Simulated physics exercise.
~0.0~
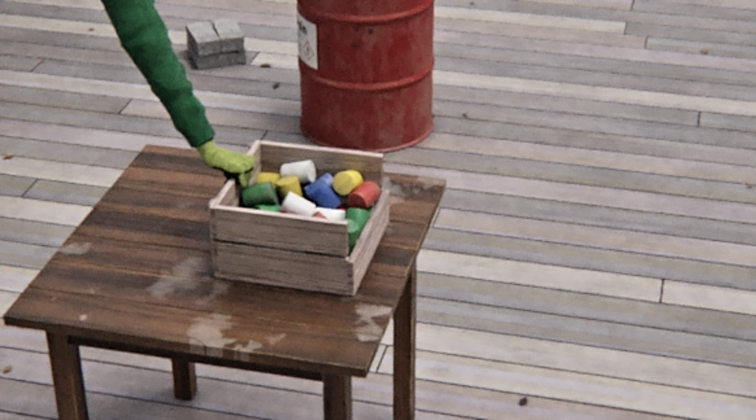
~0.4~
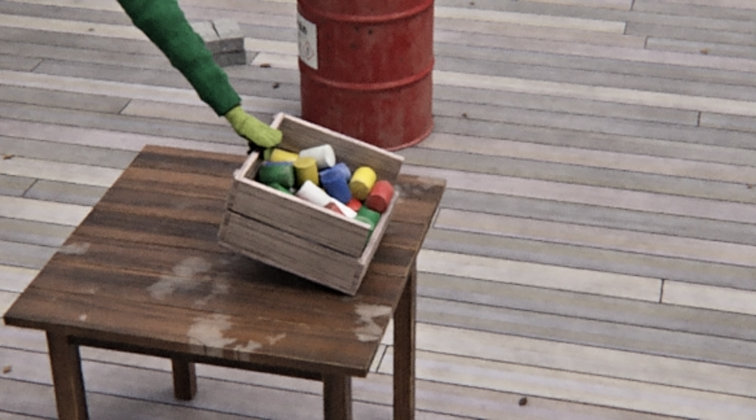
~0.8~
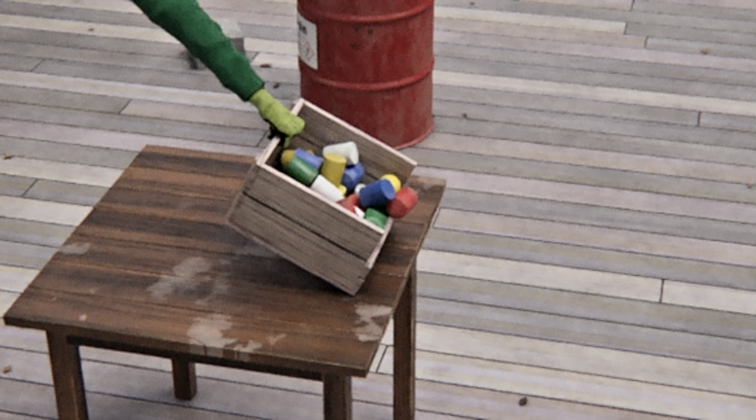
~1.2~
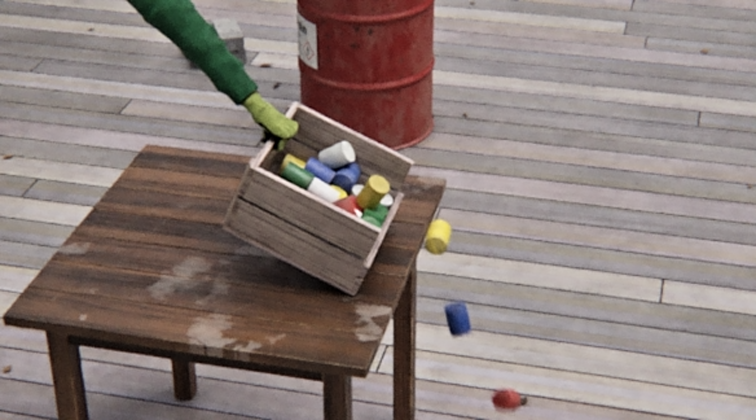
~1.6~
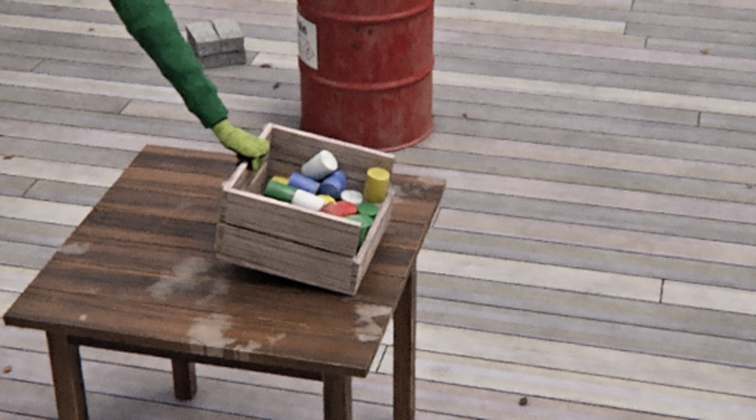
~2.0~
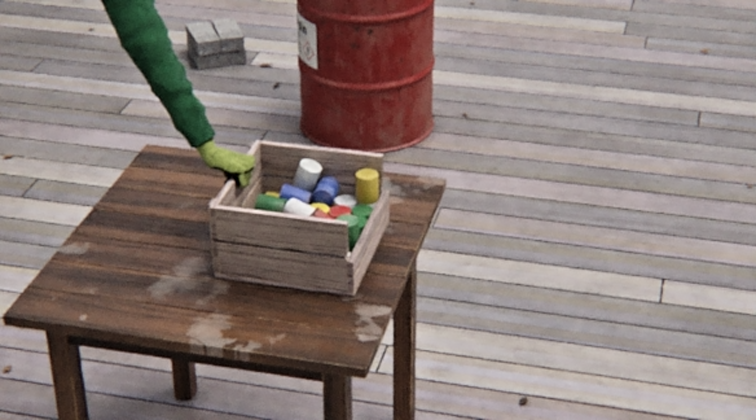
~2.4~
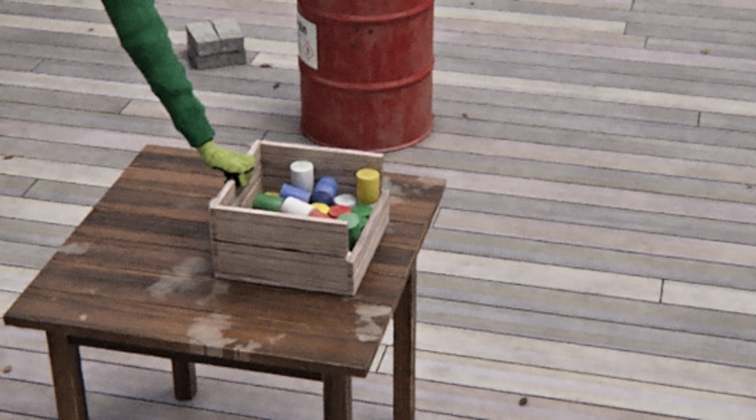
A green-sleeved arm in a yellow-green glove grips the left side of a pale wooden crate full of small red, yellow, blue, green and white cylinders. The crate stands on a worn brown table on a plank deck, seen from above, with a red barrel and grey blocks behind. The hand raises the crate's left edge, and the cylinders slide towards the lower right side. A yellow, a blue and a red one tumble off to the right, past the table. The hand lowers the crate flat again, with most of the cylinders still inside.
